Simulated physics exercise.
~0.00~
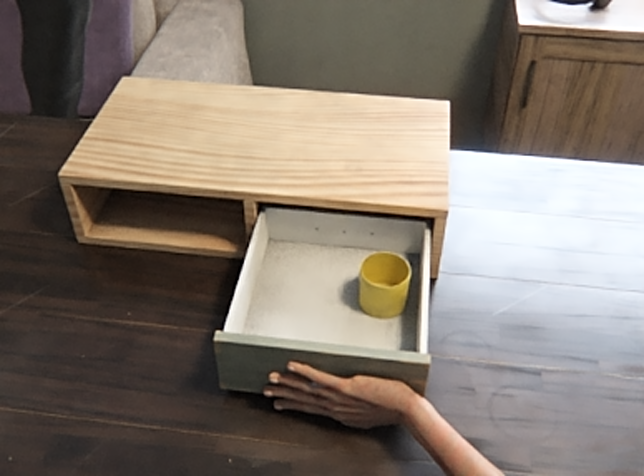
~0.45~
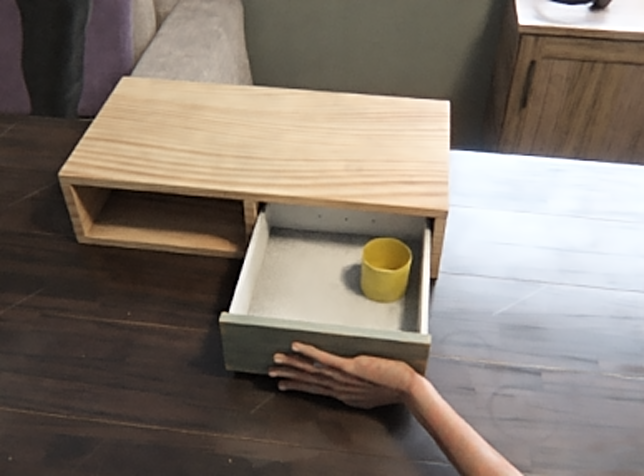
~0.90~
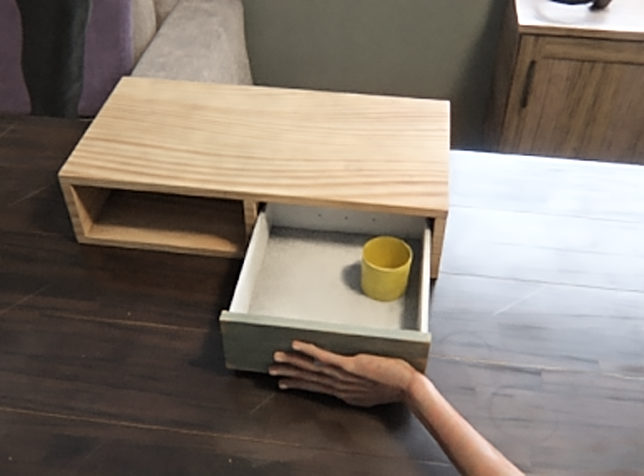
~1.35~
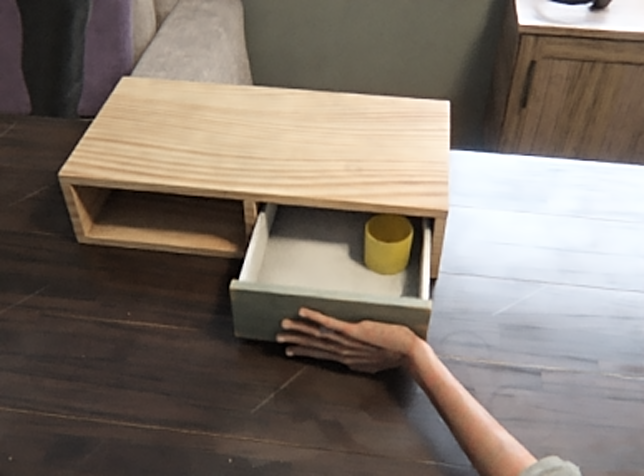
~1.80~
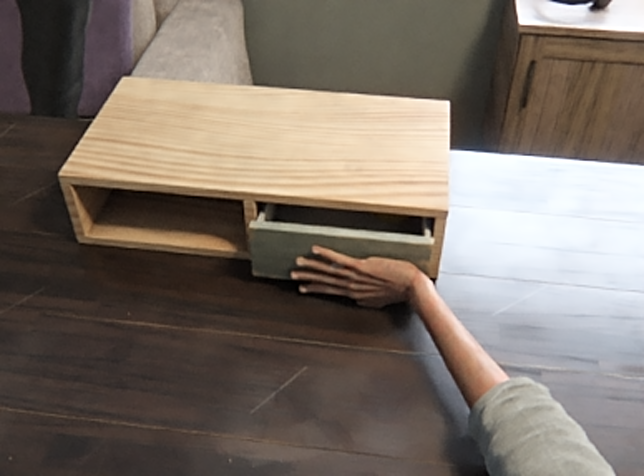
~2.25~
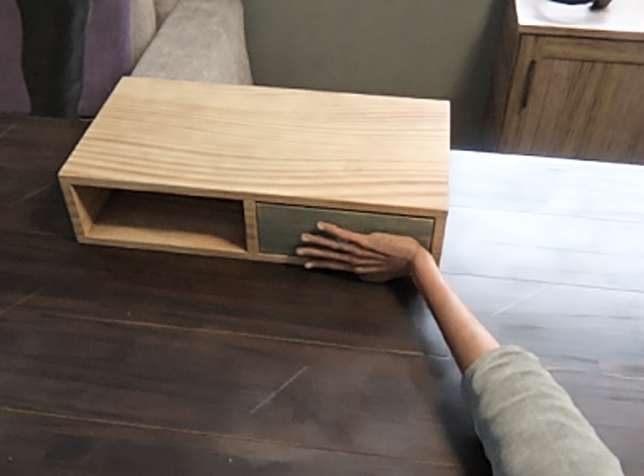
A hand pushed in the open drawer of a low wooden cabinet, pausing briefly early on, while a yellow cup inside rode along with it. The cup slipped out of sight under the top, and the drawer ended up fully closed, the hand still against its front.
